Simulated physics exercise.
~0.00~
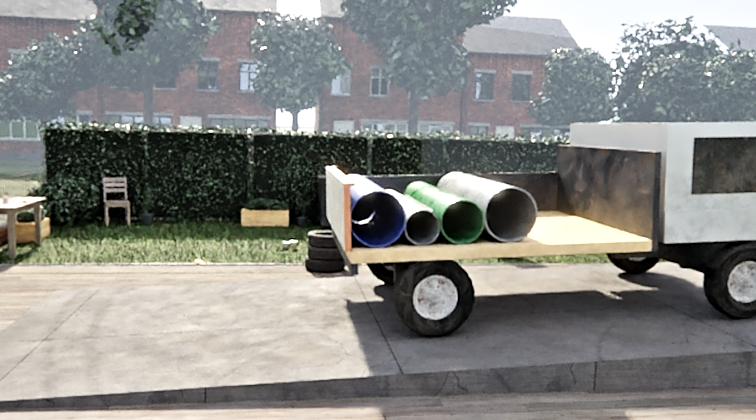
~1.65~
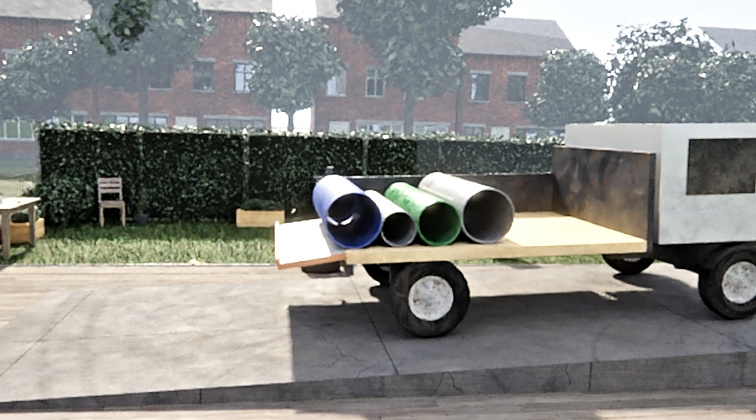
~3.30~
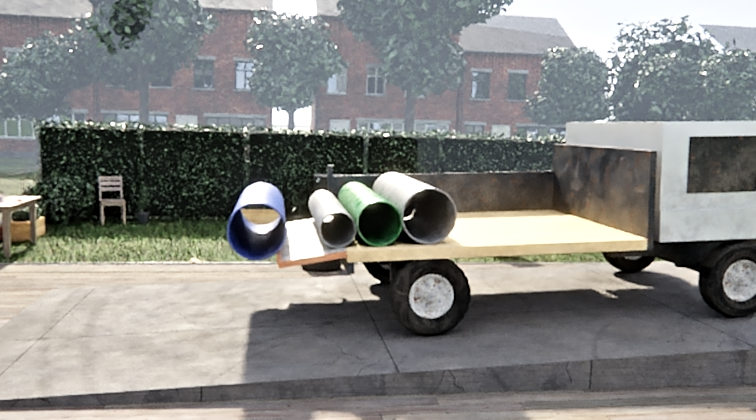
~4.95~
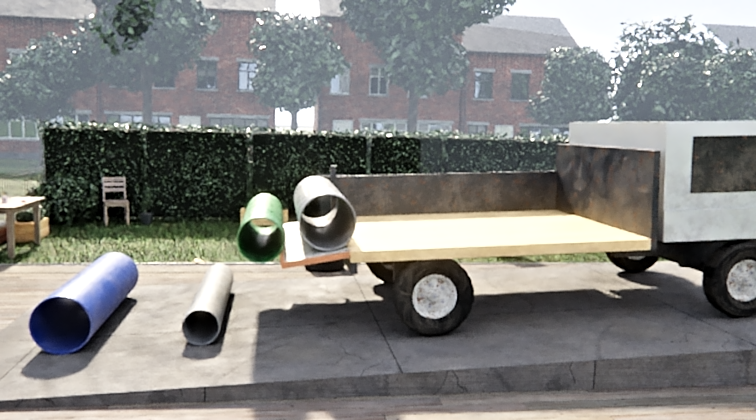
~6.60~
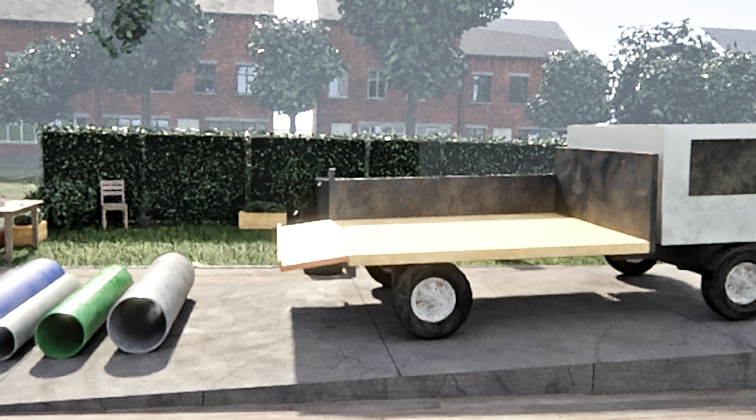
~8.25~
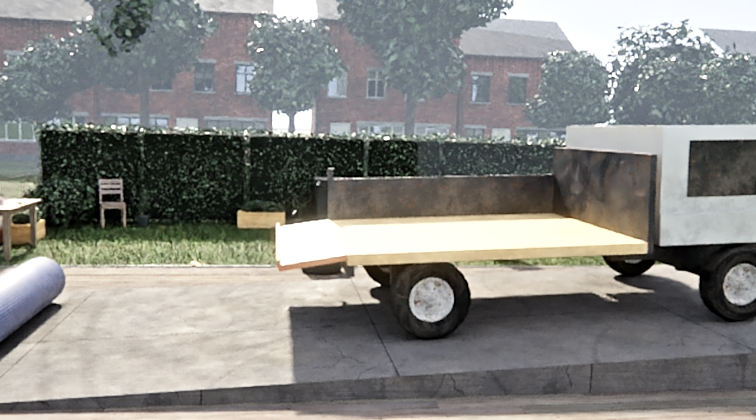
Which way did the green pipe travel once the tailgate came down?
The green pipe moved to the left, rolling along the bed and off the lowered tailgate onto the ground.
On a paved street by a hedge, the tailgate of a parked pick-up swung down and four pipes, blue one first, rolled left off it onto the ground and kept going, until the bed was empty and just one pipe showed at the left edge.
